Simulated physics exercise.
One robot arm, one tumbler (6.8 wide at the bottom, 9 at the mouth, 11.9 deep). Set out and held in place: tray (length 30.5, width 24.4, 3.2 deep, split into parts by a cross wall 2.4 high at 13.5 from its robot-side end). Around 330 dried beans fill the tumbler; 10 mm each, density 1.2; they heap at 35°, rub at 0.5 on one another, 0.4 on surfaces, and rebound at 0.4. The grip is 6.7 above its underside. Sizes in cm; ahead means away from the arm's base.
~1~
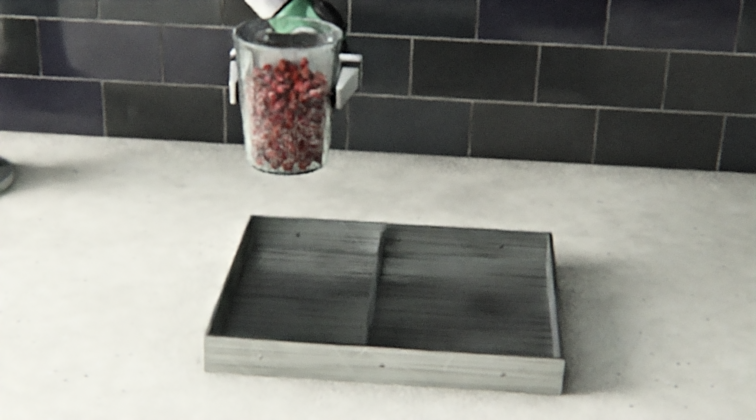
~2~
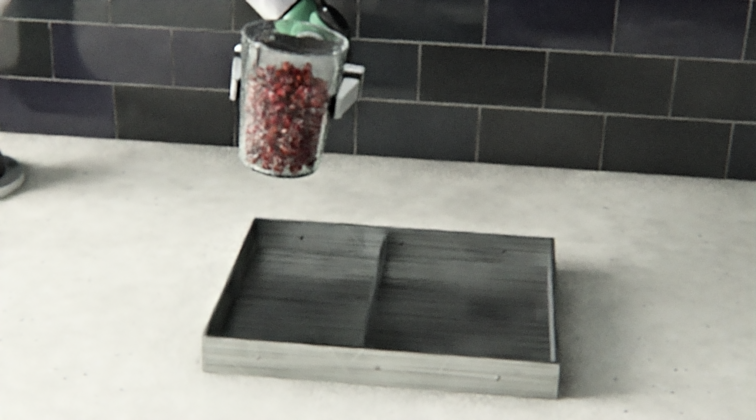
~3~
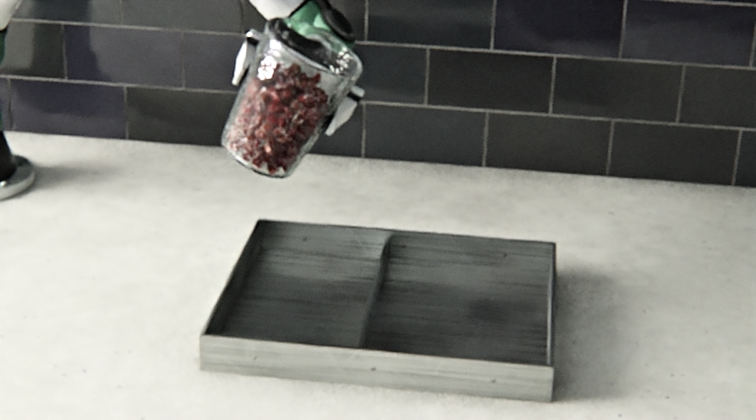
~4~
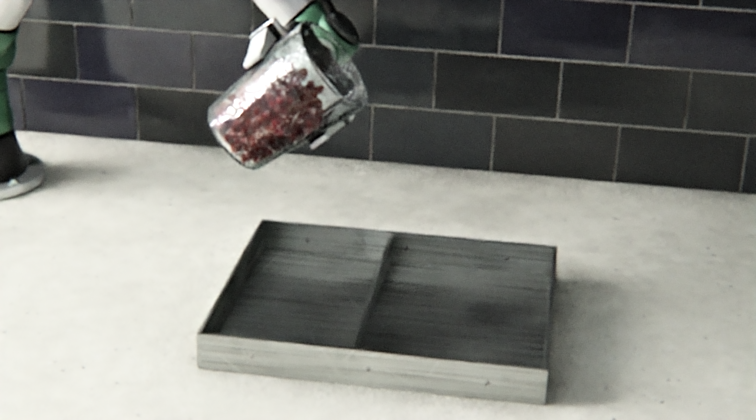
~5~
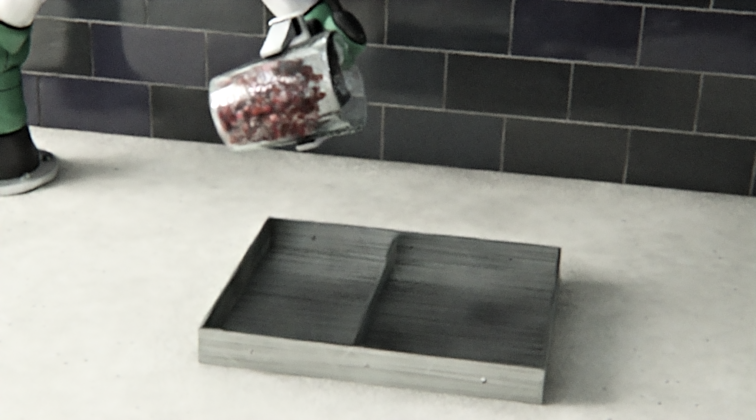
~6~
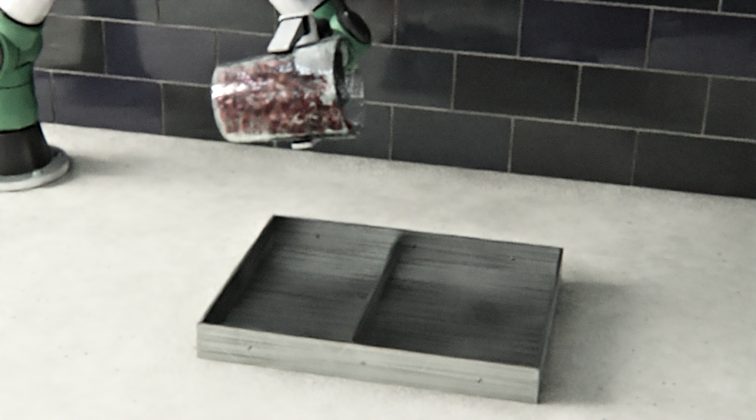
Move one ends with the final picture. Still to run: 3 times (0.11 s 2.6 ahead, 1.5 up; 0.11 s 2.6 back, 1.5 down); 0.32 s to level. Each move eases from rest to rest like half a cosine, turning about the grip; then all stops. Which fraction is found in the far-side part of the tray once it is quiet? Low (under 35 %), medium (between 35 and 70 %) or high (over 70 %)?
In the far-side part of the tray the share is medium, between 35 and 70 %.
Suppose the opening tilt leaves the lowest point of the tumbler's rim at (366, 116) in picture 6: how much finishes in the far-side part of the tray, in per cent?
About 15 per cent.
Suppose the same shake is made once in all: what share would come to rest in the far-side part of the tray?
It would be near 15 per cent.
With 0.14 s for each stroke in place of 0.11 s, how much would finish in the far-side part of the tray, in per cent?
Then about 20 per cent.
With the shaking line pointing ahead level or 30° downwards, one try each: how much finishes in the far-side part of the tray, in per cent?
Some 30 and 10 per cent.
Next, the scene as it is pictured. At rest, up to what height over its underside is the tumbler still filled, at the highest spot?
Some 6.5 cm.
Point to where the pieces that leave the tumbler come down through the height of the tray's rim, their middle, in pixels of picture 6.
Around (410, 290).
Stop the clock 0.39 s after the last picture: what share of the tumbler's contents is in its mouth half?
Some 70 per cent.
Then, 0.39 s after the last picture, tilted 76° forward, highest piece 23 above the table; 282 in the tumbler, 34 in the far-side part, 1 in the robot-side part, 16 in flight or on a rim.
Then, 0.78 s after the last picture, tilted 51° forward, highest piece 23 above the table; 171 in the tumbler, 149 in the far-side part, 9 in the robot-side part, 4 in flight or on a rim.
Then, 1.18 s after the last picture, level, highest piece 22 above the table; 169 in the tumbler, 153 in the far-side part, 11 in the robot-side part.
Then, 2.23 s after the last picture, level, highest piece 22 above the table; 169 in the tumbler, 153 in the far-side part, 11 in the robot-side part.
Final count, 169 in the tumbler, 153 in the far-side part, 11 in the robot-side part. That is 46 % in the far-side part of the tray.
